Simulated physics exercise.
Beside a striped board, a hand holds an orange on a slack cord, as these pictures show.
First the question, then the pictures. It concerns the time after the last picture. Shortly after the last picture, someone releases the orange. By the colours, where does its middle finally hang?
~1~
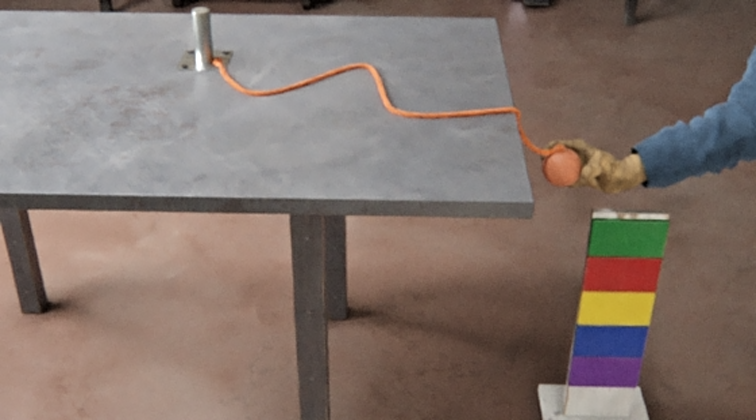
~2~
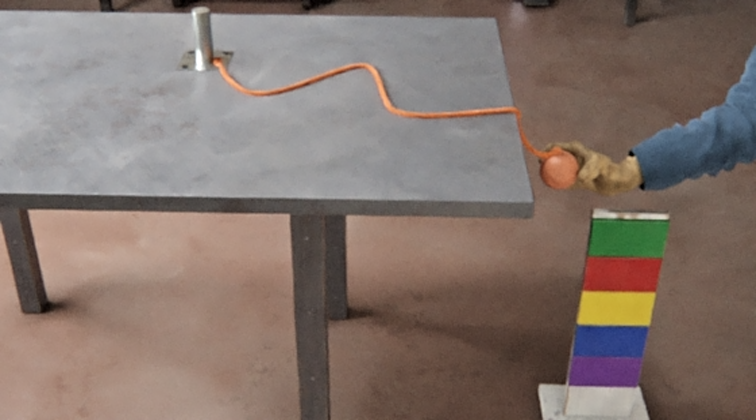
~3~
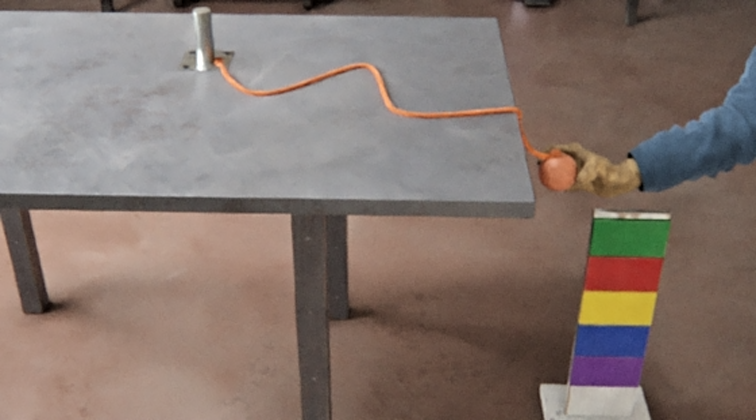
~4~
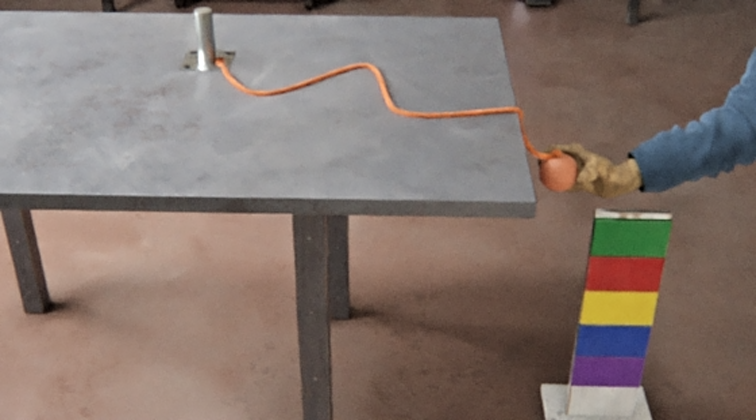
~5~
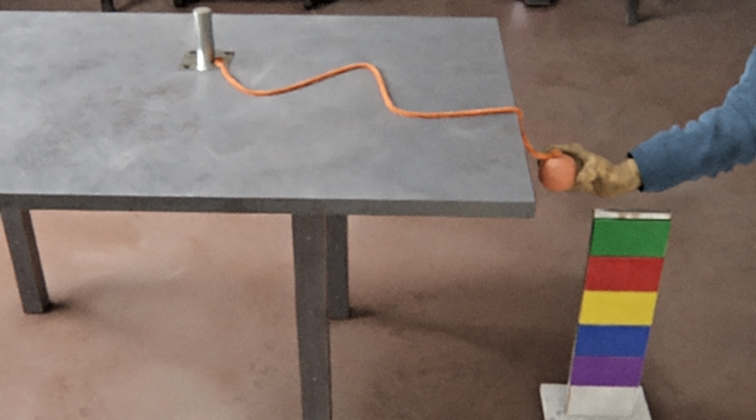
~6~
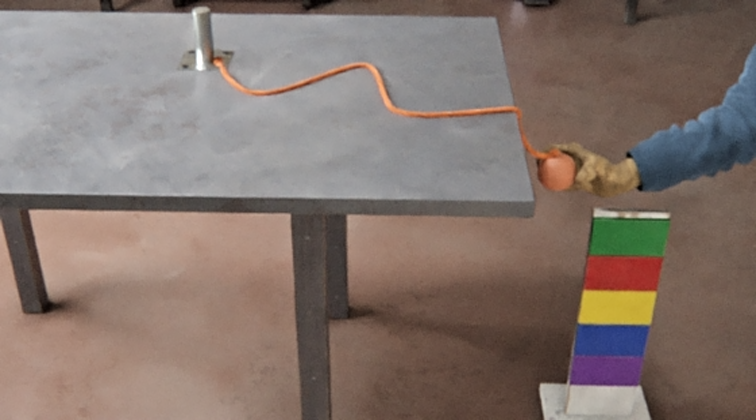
At the yellow band.
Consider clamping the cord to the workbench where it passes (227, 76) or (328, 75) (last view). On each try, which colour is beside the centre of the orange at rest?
First try yellow, second try red.
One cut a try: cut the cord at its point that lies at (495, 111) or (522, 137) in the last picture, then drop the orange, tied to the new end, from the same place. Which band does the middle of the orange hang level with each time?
In order, the results are green and red.
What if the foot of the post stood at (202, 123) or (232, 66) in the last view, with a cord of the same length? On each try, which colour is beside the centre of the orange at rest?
For the first it would be blue, for the second blue.
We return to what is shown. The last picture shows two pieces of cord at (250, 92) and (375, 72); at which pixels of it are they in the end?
First point (302, 66), second point (450, 76).
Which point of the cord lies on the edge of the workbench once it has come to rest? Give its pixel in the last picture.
Check around (386, 98) - that's where it is.
Soon after, orange near (538, 307); level with yellow.
After that, orange near (465, 272); level with yellow.
And then, orange near (508, 274); level with yellow.
In the end, orange near (494, 278); level with yellow. Its middle rests at the yellow band.
